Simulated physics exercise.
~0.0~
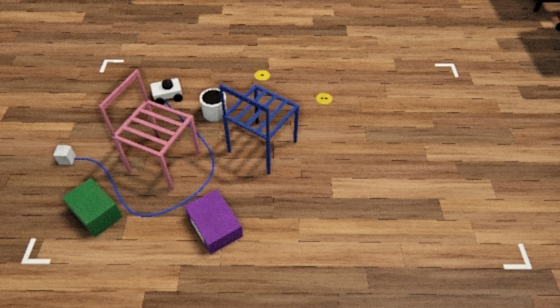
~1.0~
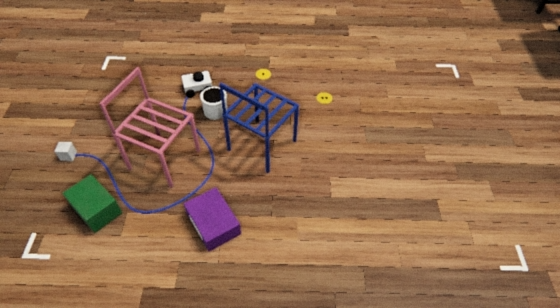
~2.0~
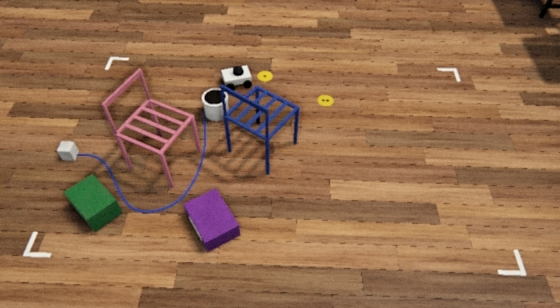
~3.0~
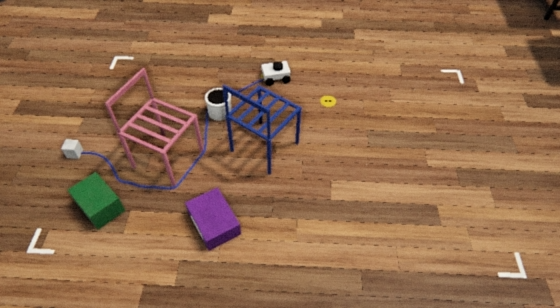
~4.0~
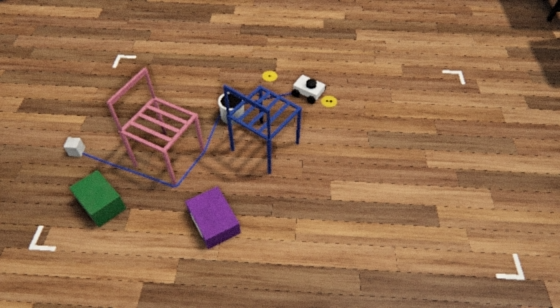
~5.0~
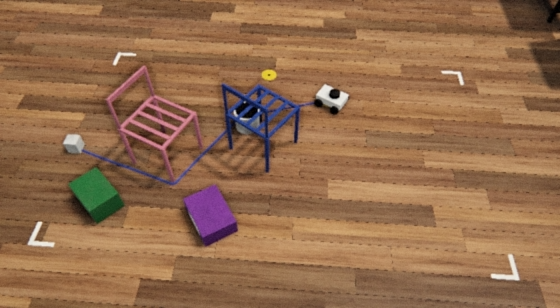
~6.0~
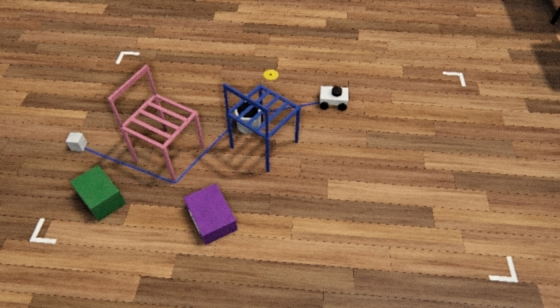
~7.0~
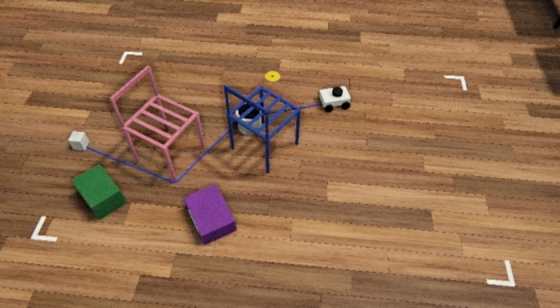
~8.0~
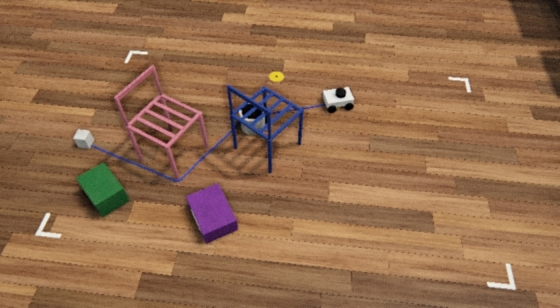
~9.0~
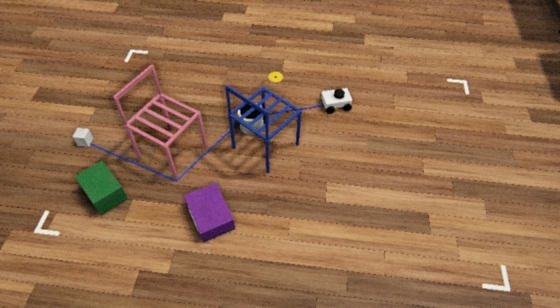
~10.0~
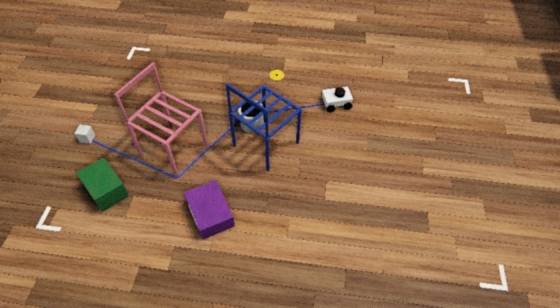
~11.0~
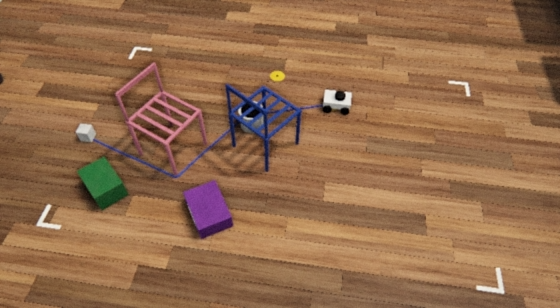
A small white cart drives right past yellow marks, its blue lead tightening and dragging a white pot.
